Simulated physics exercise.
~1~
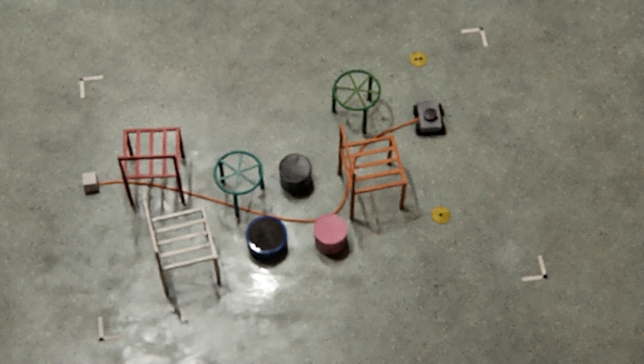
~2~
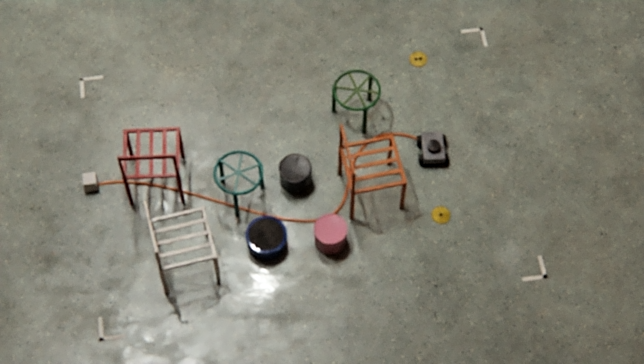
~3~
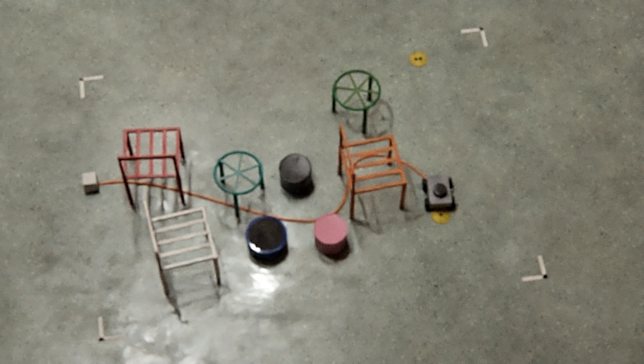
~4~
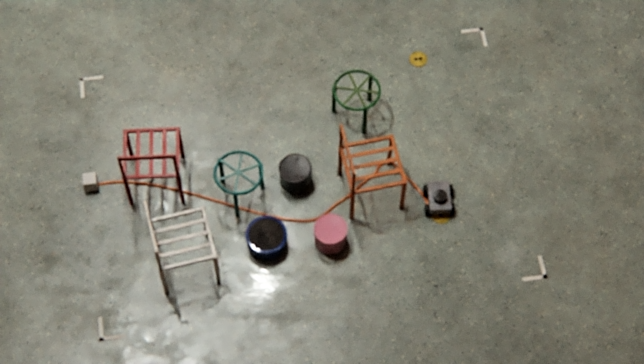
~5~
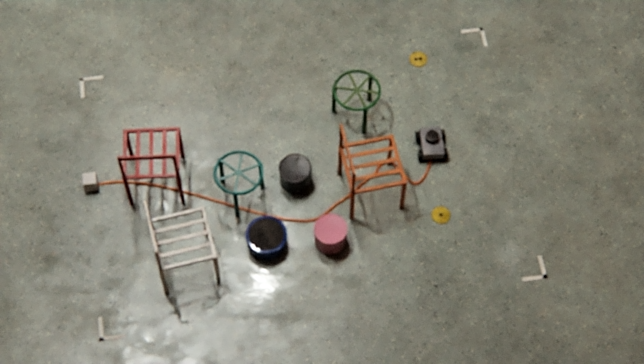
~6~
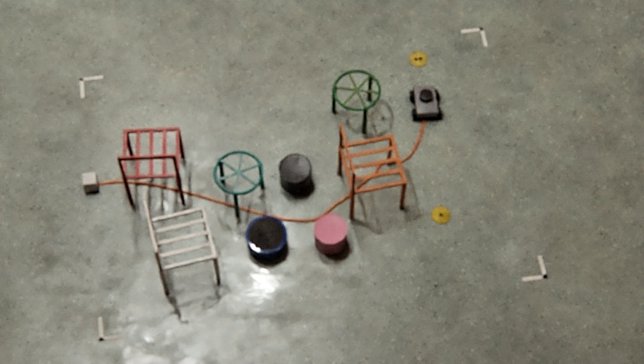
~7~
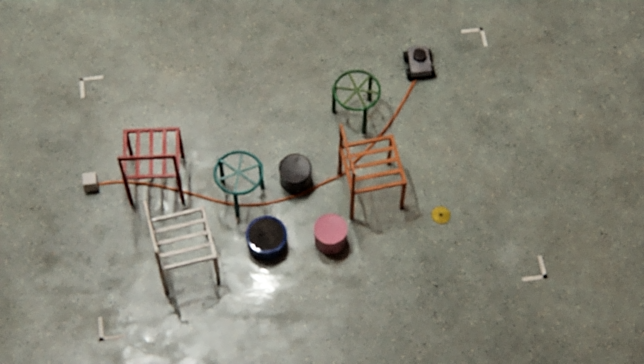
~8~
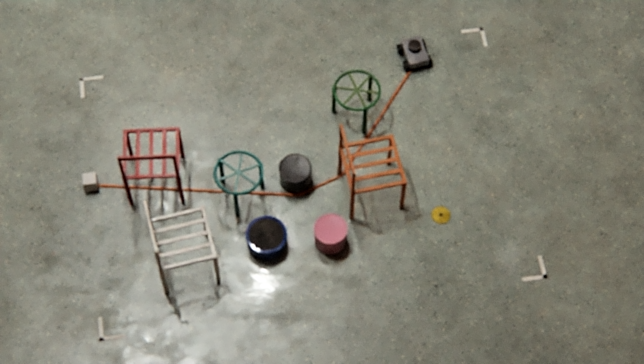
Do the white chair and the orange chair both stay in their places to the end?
Yes, the white chair and the orange chair both end up standing right where they started.
On a concrete floor, a cart trailing a cord rolls down, then up, straightening the cord.
